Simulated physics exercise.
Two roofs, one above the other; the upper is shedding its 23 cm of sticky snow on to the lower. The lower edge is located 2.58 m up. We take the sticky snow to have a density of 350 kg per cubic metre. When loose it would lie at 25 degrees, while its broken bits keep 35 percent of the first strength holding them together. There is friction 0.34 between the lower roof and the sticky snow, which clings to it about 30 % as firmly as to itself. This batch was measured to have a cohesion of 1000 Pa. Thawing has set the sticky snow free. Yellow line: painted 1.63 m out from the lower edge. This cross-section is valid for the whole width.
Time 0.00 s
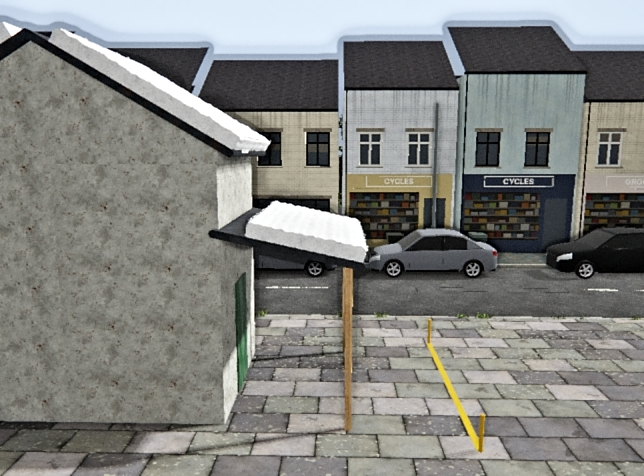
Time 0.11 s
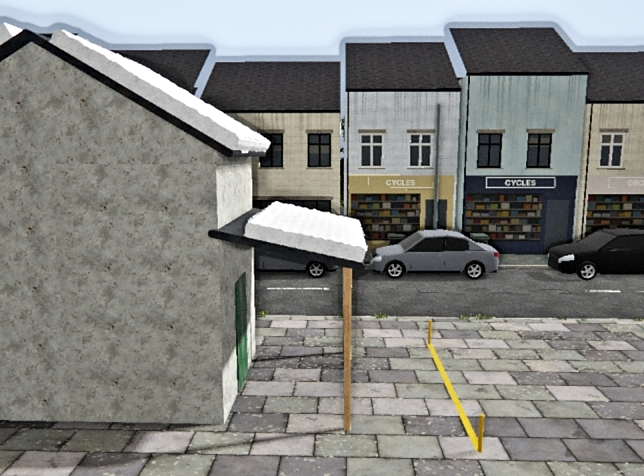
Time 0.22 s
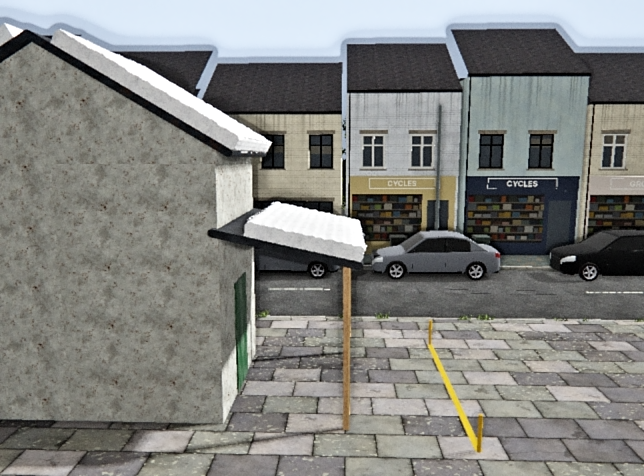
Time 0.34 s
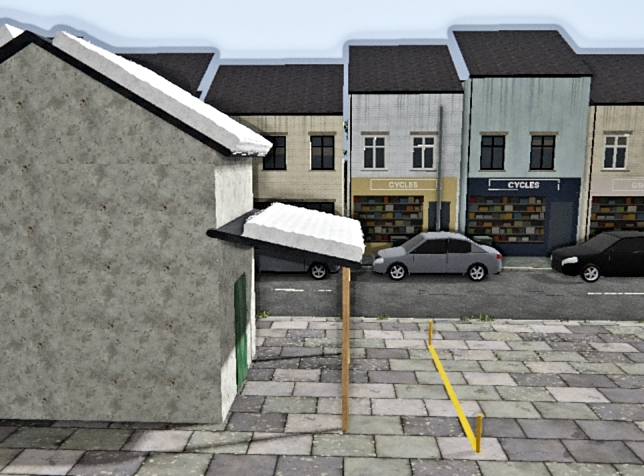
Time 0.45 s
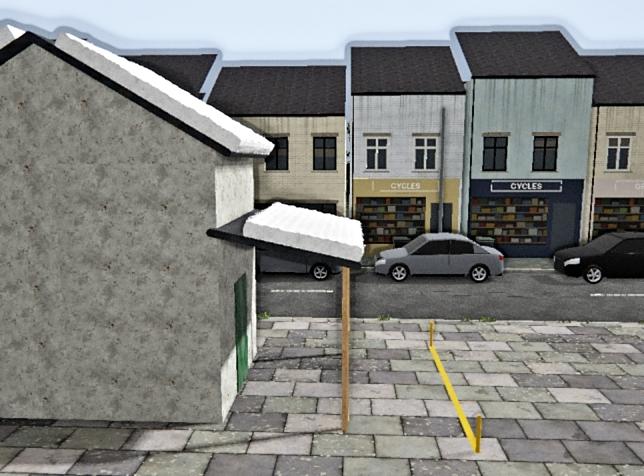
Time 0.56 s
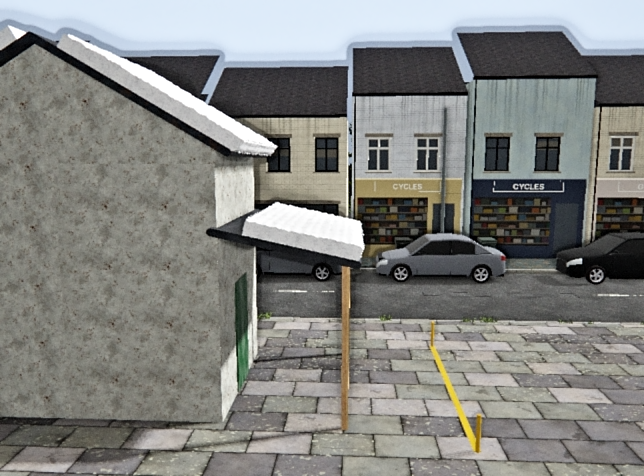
The footage shows a grey building with white snow on its upper roof and on a lower canopy roof, facing parked cars and shops; the upper snow creeps very slightly rightward down the slope, just past the roof's edge, in one piece.
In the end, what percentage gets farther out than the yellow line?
About 0 %.
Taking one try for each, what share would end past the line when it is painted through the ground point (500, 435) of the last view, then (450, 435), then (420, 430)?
In order, some 0, 0 and 2 percent would end past it.
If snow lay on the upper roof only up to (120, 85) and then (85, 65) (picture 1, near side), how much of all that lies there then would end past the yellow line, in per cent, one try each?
Respectively 0 % and 0 %.
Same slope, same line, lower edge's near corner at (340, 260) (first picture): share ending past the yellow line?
About 1 per cent.
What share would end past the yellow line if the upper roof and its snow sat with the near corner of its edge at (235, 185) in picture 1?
Result: Near 0 %.
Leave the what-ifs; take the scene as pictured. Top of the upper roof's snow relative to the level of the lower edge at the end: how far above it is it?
0.9 m.
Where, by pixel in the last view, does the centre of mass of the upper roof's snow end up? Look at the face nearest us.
You'll find it around (312, 246).
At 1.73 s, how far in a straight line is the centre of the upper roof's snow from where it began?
I'd say close to 1.4 m.
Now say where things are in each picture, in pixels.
Foremost bit of the sticky snow at (235, 142), in the first frame.
Foremost bit of the sticky snow at (235, 142), its middle shifted 4 mm, in the second frame.
Foremost bit of the sticky snow at (234, 142), its middle shifted 1.4 cm, in the third frame.
Foremost bit of the sticky snow at (235, 143), its middle shifted 3.1 cm, 1 % of it past the upper edge, in one piece, in the fourth frame.
Foremost bit of the sticky snow at (236, 144), its middle shifted 5.7 cm, 2 % of it past the upper edge, in one piece, in the fifth frame.
Foremost bit of the sticky snow at (238, 139), its middle shifted 9.4 cm, 3 % of it past the upper edge, in one piece, in the sixth frame.
After 1.10 s, none is below the lower edge and 0 % is past the line.
After 1.73 s, none is below the lower edge and 0 % is past the line.
After 2.37 s, none is below the lower edge and 0 % is past the line.
After 3.00 s, none is below the lower edge and 0 % is past the line.
After 5.80 s, 13 % is below the lower edge and 0 % is past the line.
